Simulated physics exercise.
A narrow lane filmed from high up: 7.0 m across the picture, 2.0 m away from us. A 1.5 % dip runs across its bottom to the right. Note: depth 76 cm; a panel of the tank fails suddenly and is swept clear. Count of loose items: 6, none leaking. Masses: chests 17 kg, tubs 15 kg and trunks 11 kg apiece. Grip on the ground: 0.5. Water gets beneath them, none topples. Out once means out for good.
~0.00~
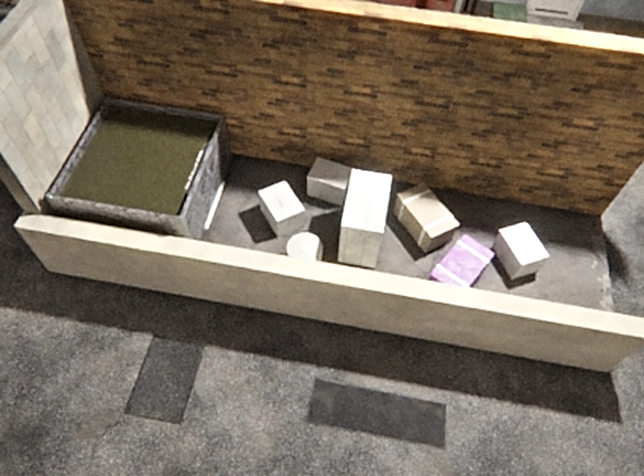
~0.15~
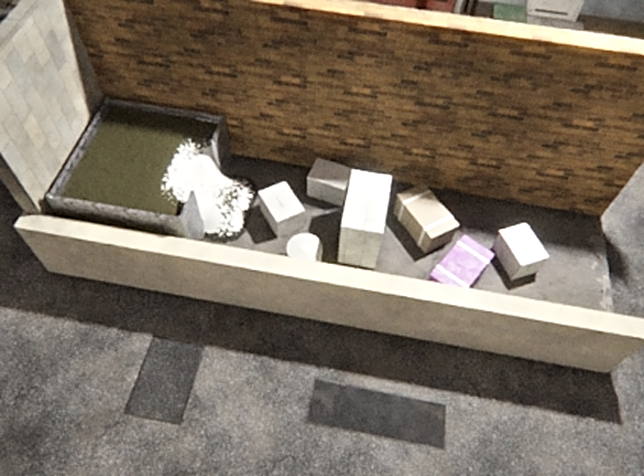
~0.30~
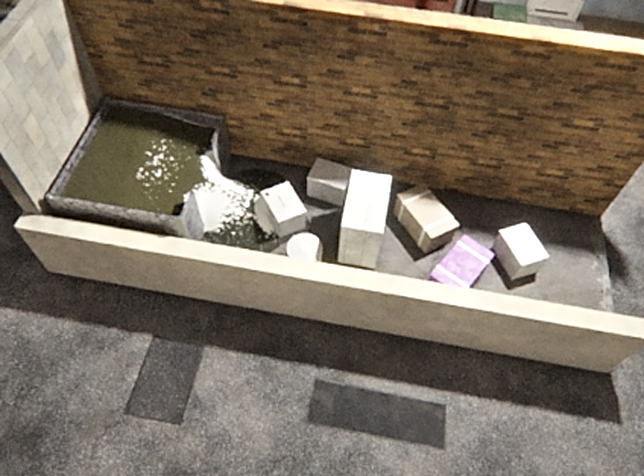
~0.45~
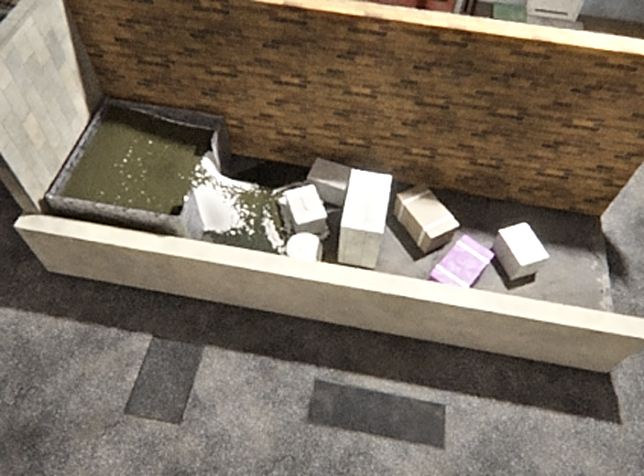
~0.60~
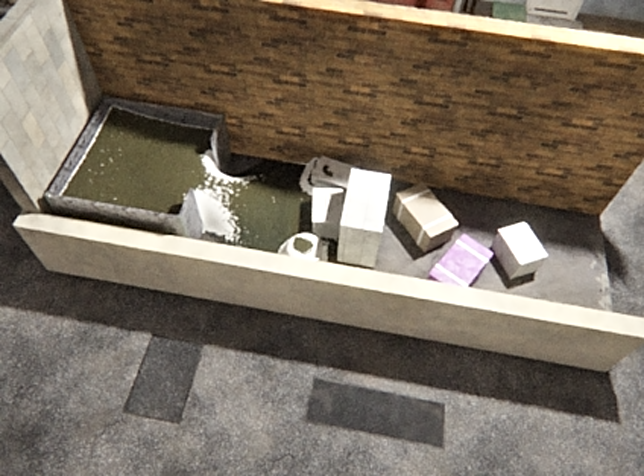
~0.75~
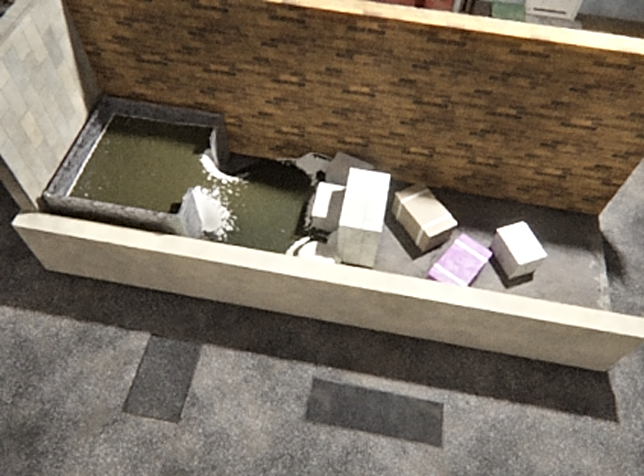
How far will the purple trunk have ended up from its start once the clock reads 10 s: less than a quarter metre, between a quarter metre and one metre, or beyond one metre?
Relocated.
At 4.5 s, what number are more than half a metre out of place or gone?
My count gives 6.
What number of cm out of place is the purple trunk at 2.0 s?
About 80 cm.
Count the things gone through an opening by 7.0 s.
By that moment the number is 6.
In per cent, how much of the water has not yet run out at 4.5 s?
Somewhere near 74 percent, give or take.
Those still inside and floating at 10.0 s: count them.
At that instant the tally stands at 0.
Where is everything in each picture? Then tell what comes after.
In the first frame, the purple trunk at (462, 264) rests on the ground; 2.6 m2 under water; 0 of 6 have shifted.
In the second frame, the purple trunk at (462, 264) rests on the ground; 3.2 m2 under water; 0 of 6 have shifted.
In the third frame, the purple trunk at (462, 264), on the bottom; 3.9 m2 under water; 0 of 6 have shifted.
In the fourth frame, the purple trunk at (462, 264) rests on the ground; 4.7 m2 under water; 1 of 6 have shifted.
In the fifth frame, the purple trunk at (461, 263) rests on the ground; water covers 5.5 m2; 2 of 6 have shifted.
In the sixth frame, the purple trunk at (460, 263) rests on the ground; water covers 6.1 m2; 3 of 6 have shifted.
After 2.0 s the purple trunk is near (529, 272), 0.8 m from its start, afloat; 0 of 6 are out; 3 afloat.
After 4.5 s the purple trunk has gone out; 6 of 6 are out; 0 afloat.
After 7.0 s the purple trunk has gone out; 6 of 6 are out; 0 afloat.
After 10.0 s the purple trunk has gone out; 6 of 6 are out; 0 afloat.
